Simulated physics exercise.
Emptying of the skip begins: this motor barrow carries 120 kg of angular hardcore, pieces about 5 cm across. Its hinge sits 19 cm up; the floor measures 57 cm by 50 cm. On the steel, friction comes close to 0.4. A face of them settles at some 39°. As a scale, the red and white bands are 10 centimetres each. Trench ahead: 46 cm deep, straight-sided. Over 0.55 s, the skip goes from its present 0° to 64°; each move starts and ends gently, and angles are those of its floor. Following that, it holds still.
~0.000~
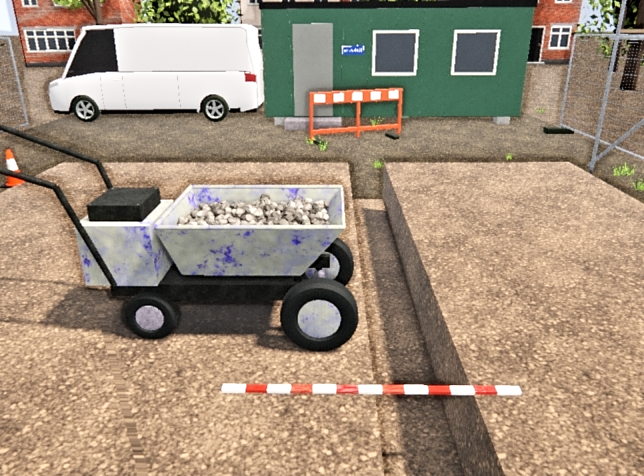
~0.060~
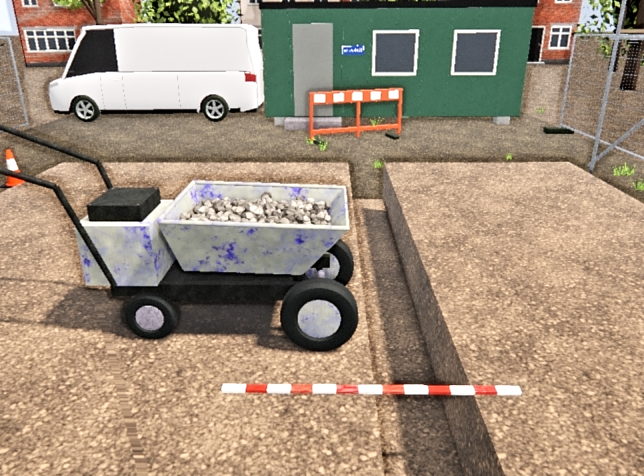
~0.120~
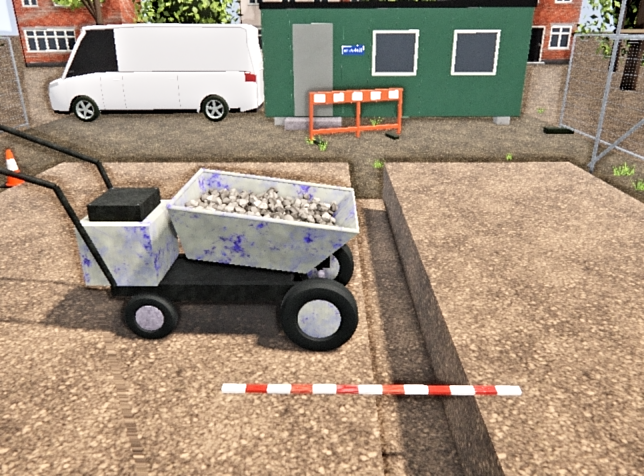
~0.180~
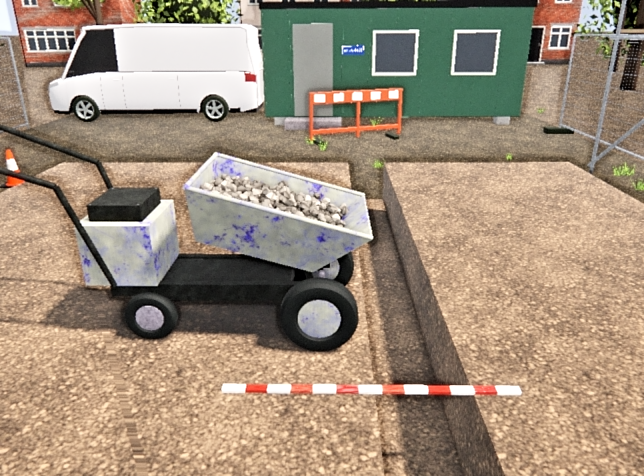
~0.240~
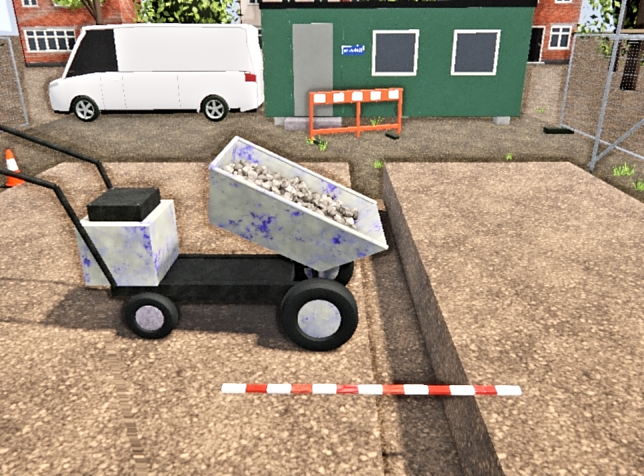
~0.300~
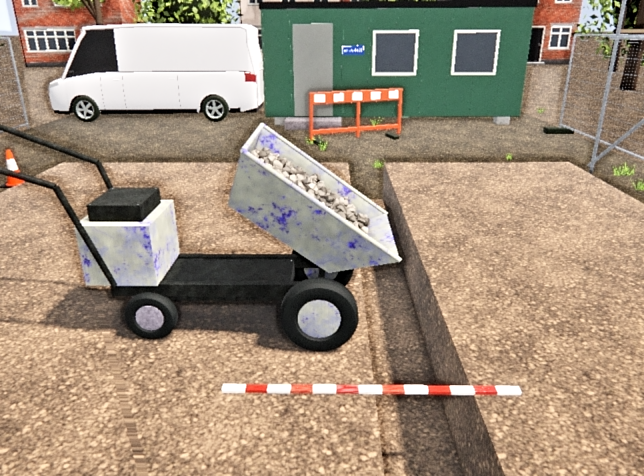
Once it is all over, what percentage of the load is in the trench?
Roughly 30 percent of the load is in the trench.
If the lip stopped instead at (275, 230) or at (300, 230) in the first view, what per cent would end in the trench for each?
Roughly 75 in a hundred from the first, 60 in a hundred from the second.
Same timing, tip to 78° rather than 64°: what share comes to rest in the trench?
It comes out at about 35 percent.
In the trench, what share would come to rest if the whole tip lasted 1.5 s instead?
50 per cent.
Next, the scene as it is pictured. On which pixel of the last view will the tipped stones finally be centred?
Their centre sits close to (469, 319).
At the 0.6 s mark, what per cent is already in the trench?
Around 10 per cent of it.
After 0.4 s the floor is at 54°; 100 % in the skip; the foremost stones are at (387, 251).
After 0.6 s the floor is at 64°; 89 % in the skip, 9 % in the trench, 2 % past the trench; the foremost stones are at (463, 309).
After 1.0 s the floor is at 64°; 32 % in the skip, 18 % in the trench, 50 % past the trench; the foremost stones are at (580, 321).
After 3.0 s the floor is at 64°; 22 % in the skip, 30 % in the trench, 48 % past the trench; the foremost stones are past the picture's edge.
